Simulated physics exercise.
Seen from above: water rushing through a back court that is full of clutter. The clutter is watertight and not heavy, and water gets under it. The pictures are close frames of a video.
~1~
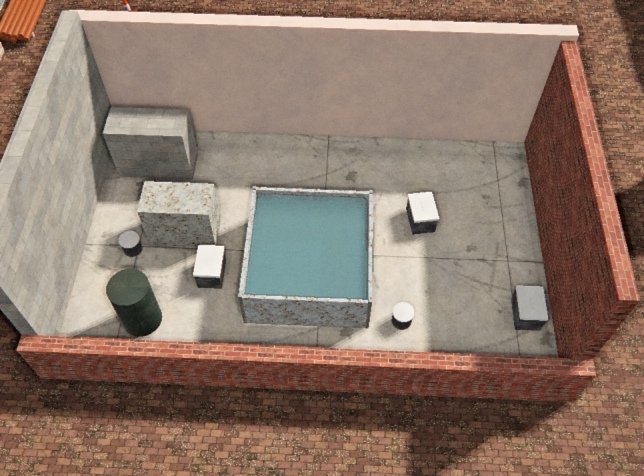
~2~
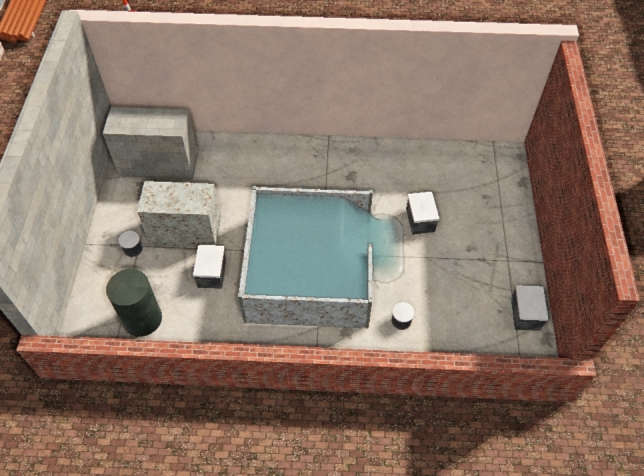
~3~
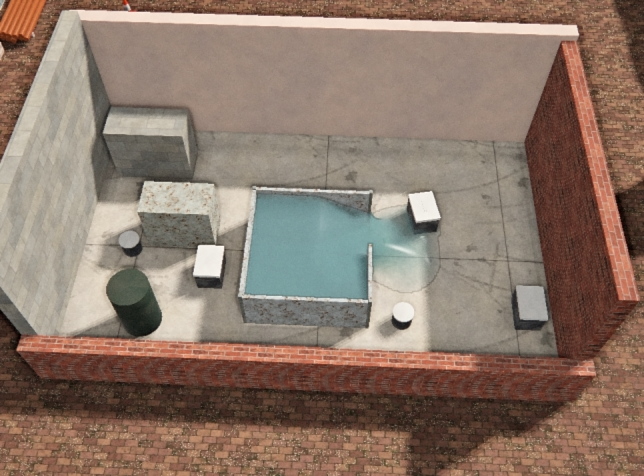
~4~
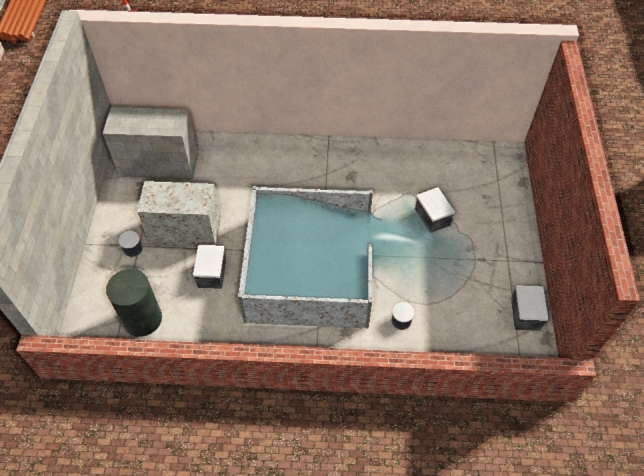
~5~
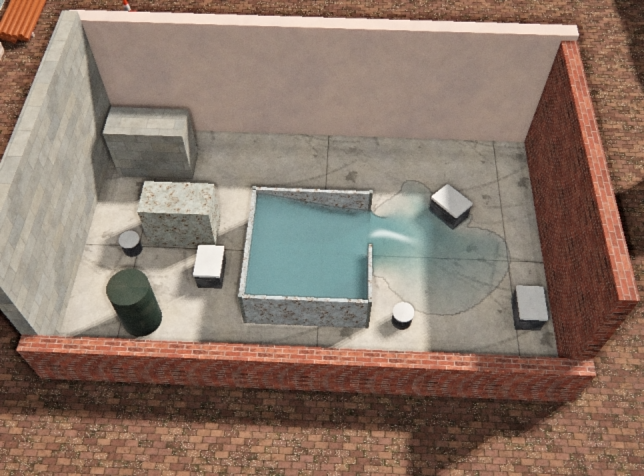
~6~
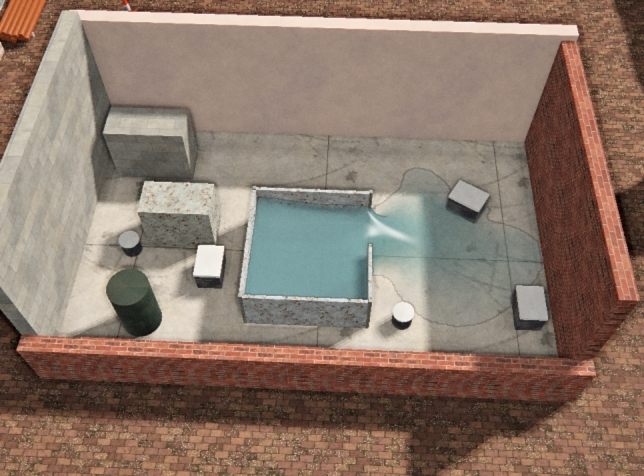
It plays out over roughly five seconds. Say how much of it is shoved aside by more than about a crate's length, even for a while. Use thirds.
It is one to two thirds.
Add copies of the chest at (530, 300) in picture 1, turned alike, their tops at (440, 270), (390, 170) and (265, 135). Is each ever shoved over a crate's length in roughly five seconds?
One after the other: Shifted that much, that far or more, yes.
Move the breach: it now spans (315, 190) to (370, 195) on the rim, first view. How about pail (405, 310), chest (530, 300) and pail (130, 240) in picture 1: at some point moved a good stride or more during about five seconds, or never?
One after the other: Never so far, shifted that much, short of that.
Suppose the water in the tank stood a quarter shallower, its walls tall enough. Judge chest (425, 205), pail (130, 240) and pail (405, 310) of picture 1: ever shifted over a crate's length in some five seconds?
In turn: Shifted that much, not that far, moved that far.
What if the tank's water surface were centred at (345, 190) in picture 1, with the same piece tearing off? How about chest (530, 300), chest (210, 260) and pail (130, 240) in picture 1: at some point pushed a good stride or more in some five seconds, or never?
One after the other: That far or more, never so far, never so far.
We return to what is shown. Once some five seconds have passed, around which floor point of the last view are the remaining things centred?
Close to (328, 253).
A moment on, 1 of 5 are well off their spots; 0 afloat.
Next, 2 of 5 are well off their spots; 2 afloat.
Later, 3 of 5 are well off their spots; 3 afloat.
In the end, 3 of 5 are well off their spots, and 3 have been at some point; 3 afloat.
